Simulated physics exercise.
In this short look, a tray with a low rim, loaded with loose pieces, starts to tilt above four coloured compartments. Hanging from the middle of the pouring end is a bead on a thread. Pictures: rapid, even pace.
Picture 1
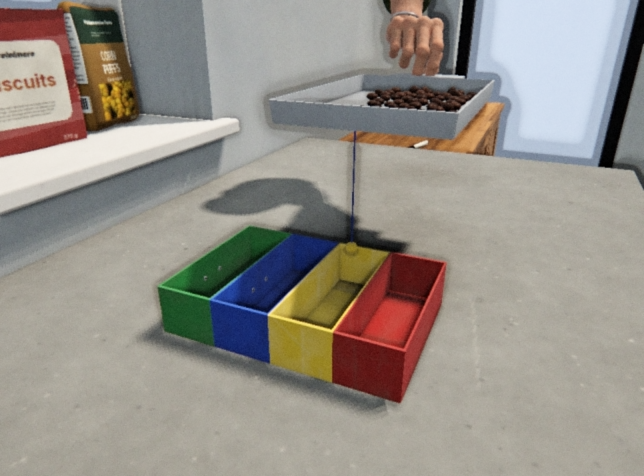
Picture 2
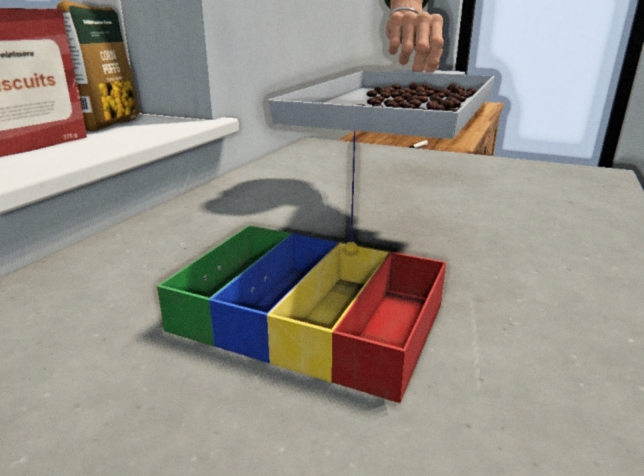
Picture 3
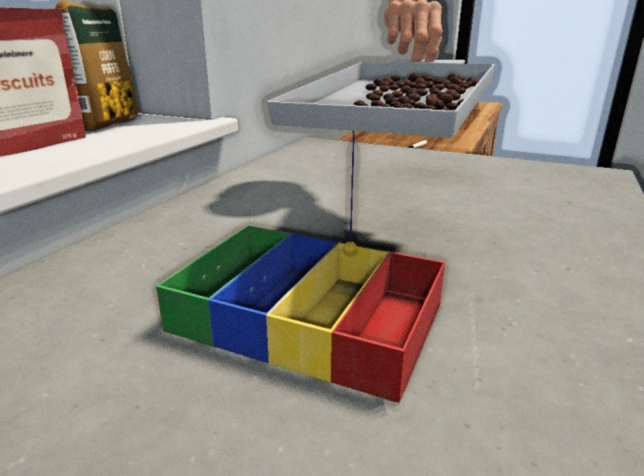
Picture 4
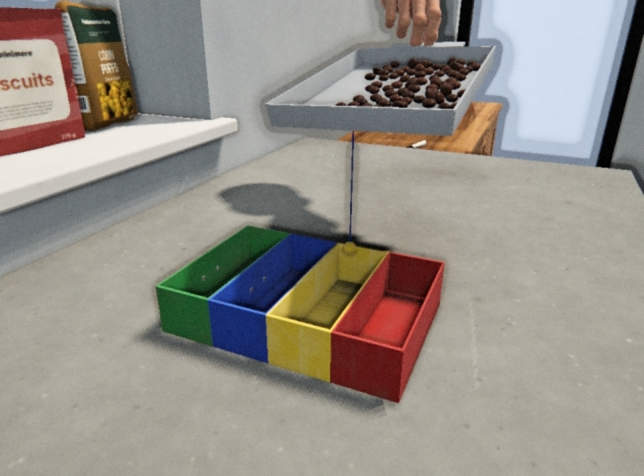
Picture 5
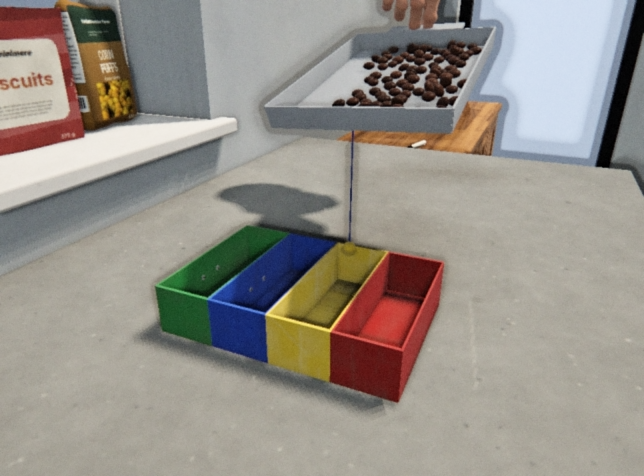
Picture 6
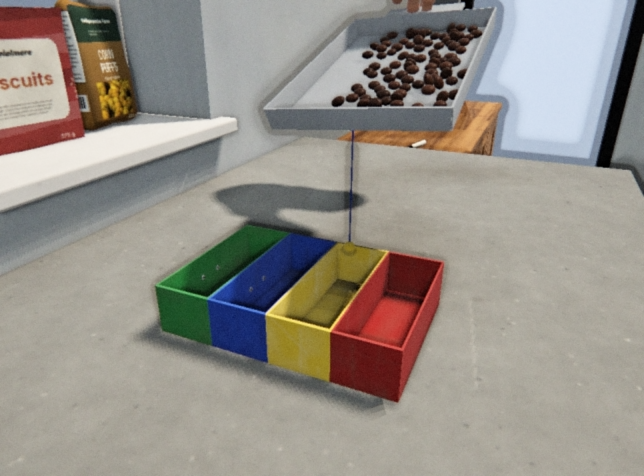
A hand at the top holds a shallow grey tray above a grey countertop, seen from slightly above by a still camera. Dark brown drops lie in the tray, a yellow bead hangs beneath on a thread, and green, blue, yellow and red compartments sit below, left to right, with packages on a ledge at left. The tray tilts steadily toward the viewer, its left corner lowest.
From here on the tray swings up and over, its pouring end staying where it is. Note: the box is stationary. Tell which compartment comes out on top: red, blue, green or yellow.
It is blue that comes out on top.
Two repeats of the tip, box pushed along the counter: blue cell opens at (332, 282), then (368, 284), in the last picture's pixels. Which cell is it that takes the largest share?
Try one goes to green; try two goes to the cell in green.
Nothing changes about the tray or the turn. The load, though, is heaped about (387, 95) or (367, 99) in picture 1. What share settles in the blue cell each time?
Shares in turn: 50 % and 60 %.
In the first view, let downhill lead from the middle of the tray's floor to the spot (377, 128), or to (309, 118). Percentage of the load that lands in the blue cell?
I'd say roughly 10 percent with the first slope, 70 percent with the other.
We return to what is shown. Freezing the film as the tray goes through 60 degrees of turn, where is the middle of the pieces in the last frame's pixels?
Check around (339, 94) in the last picture.
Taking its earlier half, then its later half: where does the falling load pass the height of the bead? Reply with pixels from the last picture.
Early-half point (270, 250); late-half point (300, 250).
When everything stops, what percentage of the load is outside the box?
Close to 0 percent, I reckon.
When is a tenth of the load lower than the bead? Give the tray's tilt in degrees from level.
About 80° of tilt.
Soon, tray tipped steeply; all on the tray.
A while on, tray tipped right over; most on the tray; a small part in the blue cell; a small part in the green cell; a stray few falling or outside the box.
Towards the end, tray tipped past a quarter turn; about half in the blue cell; about a quarter in the yellow cell; a small part in the green cell; a small part in the red cell; a stray few falling or outside the box.
Finally, tray tipped past a quarter turn; about half in the blue cell; about a quarter in the yellow cell; a small part in the green cell; a small part in the red cell; a stray few outside the box.
